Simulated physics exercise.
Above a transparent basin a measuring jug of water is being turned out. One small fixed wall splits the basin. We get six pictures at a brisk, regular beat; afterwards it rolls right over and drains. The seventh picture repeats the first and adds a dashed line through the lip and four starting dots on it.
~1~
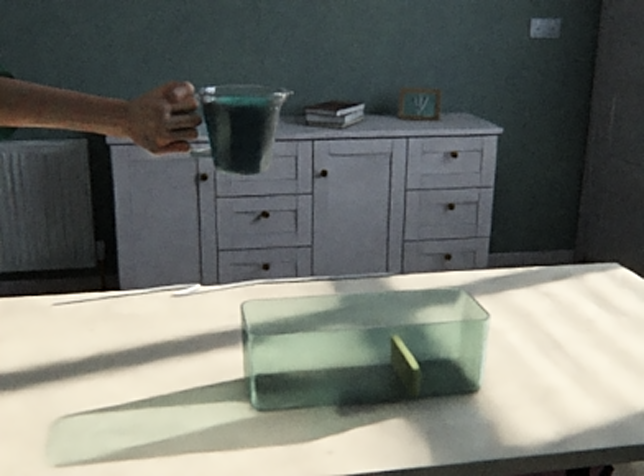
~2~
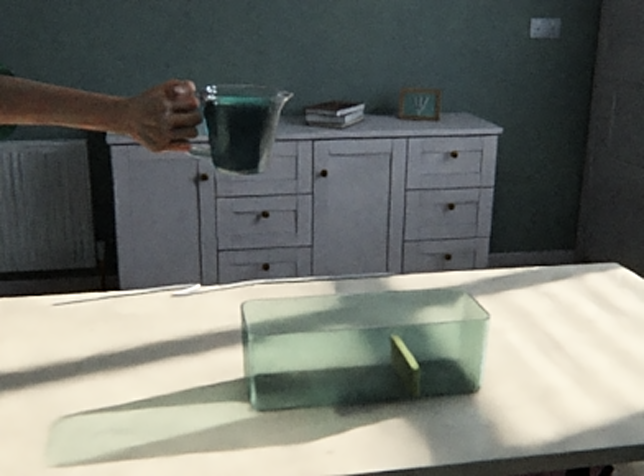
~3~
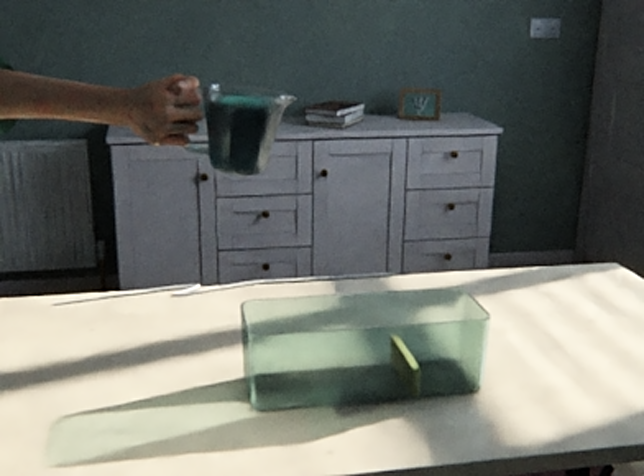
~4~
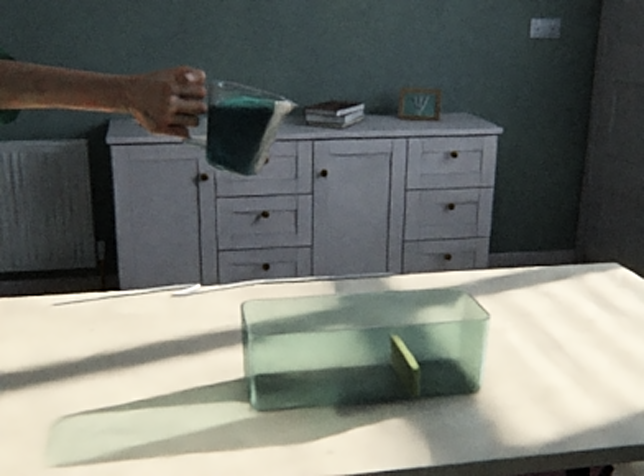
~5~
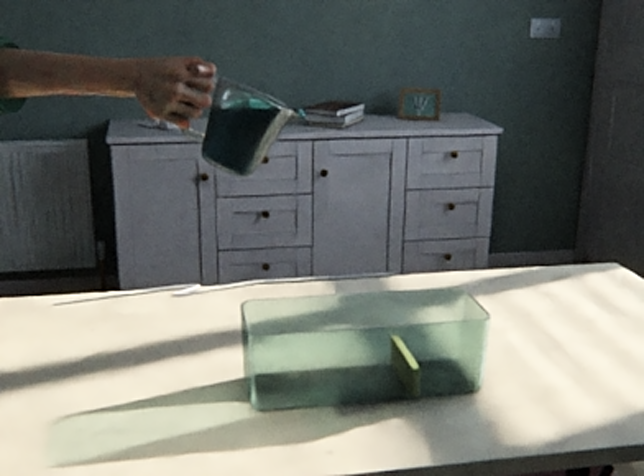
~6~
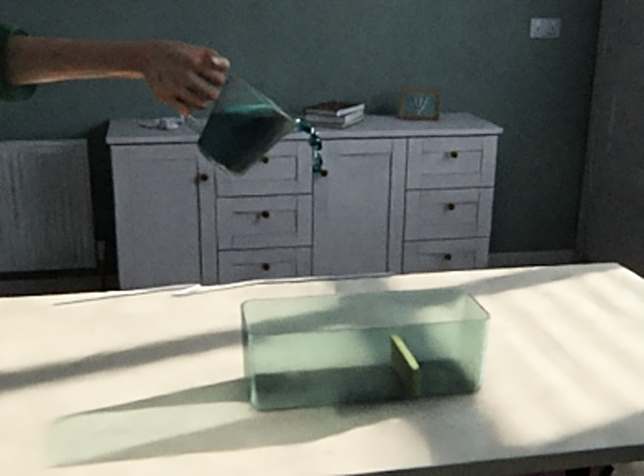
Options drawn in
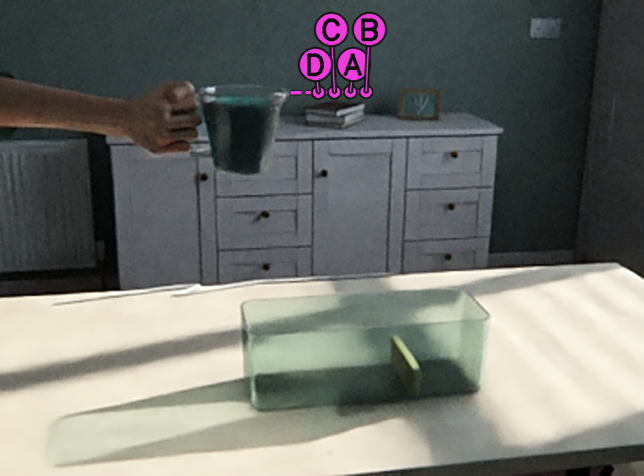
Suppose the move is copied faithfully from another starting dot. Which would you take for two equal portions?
Dot A does it best.
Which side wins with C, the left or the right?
More ends on the left.
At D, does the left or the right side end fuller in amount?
The left side.
On the marked copy, A at (350, 91); B at (366, 91); C at (334, 92); D at (318, 92).
For dot A, about 49 % ends left of the wall and 47 % right of it; 4 % is lost outside.
For dot B, about 24 % ends left of the wall and 73 % right of it; 3 % is lost outside.
For dot C, about 79 % ends left of the wall and 16 % right of it; 5 % is lost outside.
For dot D, about 88 % ends left of the wall and 6 % right of it; 6 % is lost outside.
